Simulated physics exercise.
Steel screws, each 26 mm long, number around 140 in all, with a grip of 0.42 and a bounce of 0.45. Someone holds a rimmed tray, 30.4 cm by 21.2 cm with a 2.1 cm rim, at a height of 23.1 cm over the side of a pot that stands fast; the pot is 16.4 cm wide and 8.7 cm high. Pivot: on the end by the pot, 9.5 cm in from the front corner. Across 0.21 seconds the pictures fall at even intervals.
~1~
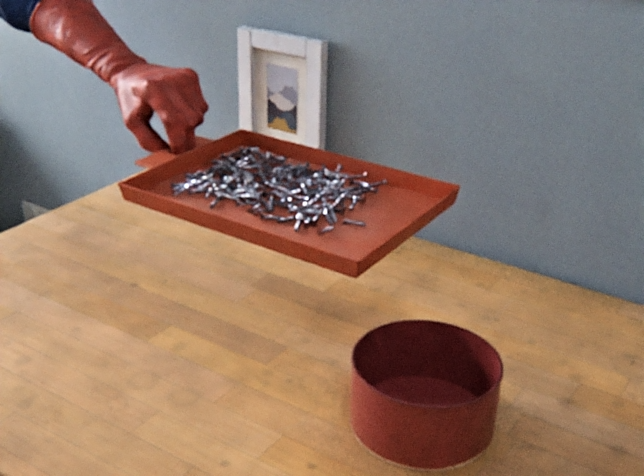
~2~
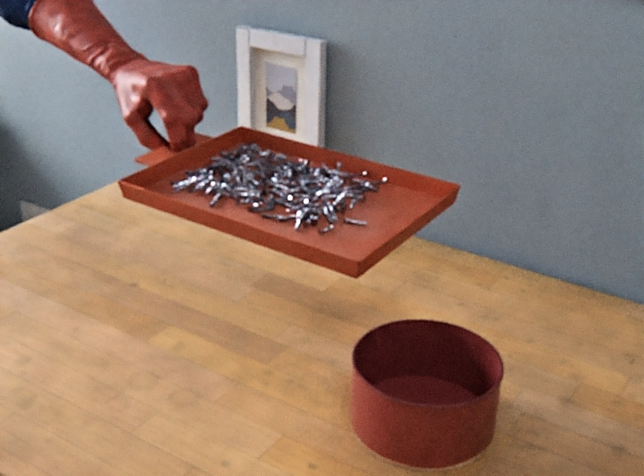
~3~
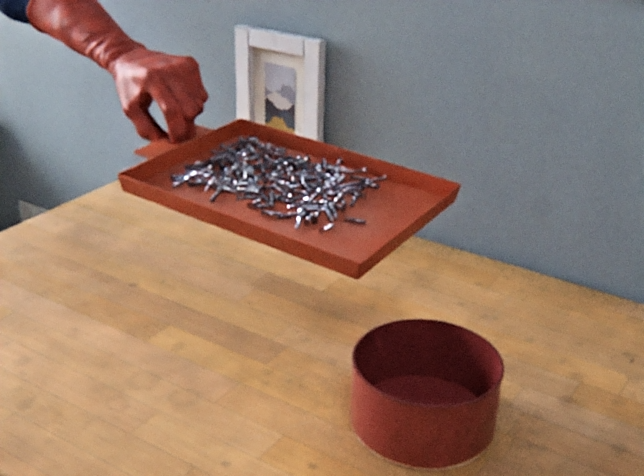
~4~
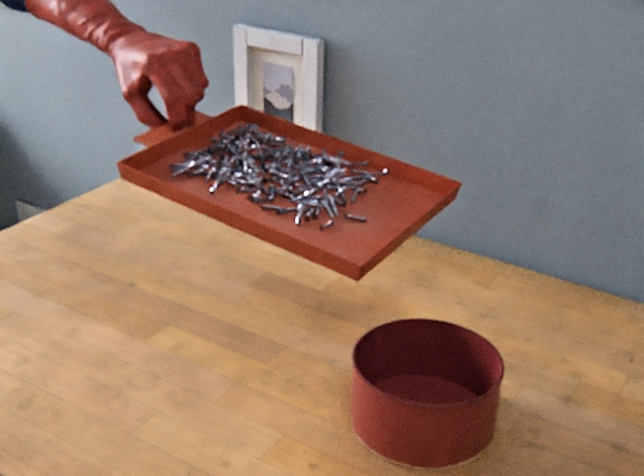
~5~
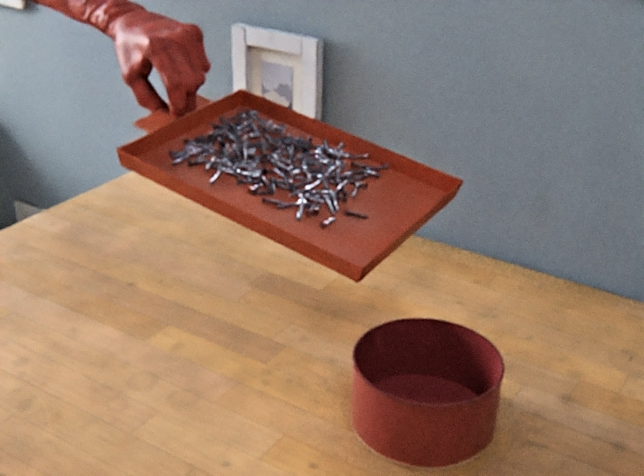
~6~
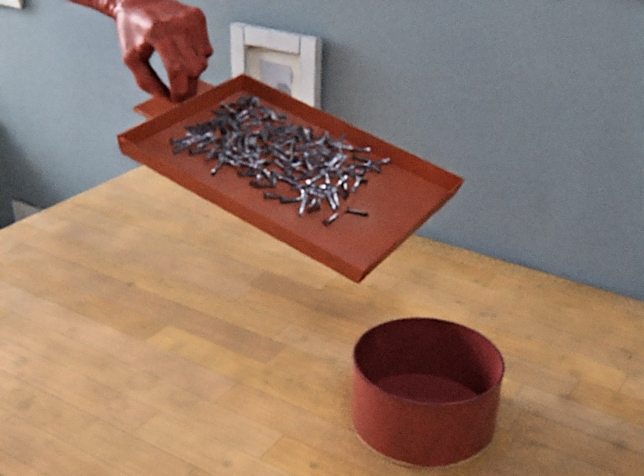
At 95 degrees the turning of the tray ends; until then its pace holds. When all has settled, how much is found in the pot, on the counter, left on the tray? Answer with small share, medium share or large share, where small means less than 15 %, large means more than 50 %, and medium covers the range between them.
Pot - medium share; counter - large share; tray - small share.
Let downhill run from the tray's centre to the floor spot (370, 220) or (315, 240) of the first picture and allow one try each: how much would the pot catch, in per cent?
Estimate: Some 65 % and some 5 % respectively.
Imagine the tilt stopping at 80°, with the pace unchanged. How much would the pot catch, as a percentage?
Near 30 %, then.
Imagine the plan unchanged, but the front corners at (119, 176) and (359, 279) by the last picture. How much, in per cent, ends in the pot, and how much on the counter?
Per cent by place - pot 5, counter 95.
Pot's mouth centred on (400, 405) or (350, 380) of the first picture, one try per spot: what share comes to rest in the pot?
I'd say some 95 per cent for the first and some 55 per cent for the second.
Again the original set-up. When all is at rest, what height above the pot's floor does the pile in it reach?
It gets to about 1.0 cm.
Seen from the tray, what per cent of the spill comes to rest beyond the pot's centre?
About 80 per cent.
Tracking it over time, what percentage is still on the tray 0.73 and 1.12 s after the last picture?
In turn: 30, 5.
Then, 0.43 s after the last picture, tilt 52 degrees; the tray holds 100 %, the pot 0 %.
Then, 0.73 s after the last picture, tilt 79 degrees; the tray holds 30 %, the pot 10 %.
Then, 1.12 s after the last picture, tilt 95 degrees; the tray holds 5 %, the pot 20 %.
In the end, pot 25 %, counter 75 %, tray 0 %.
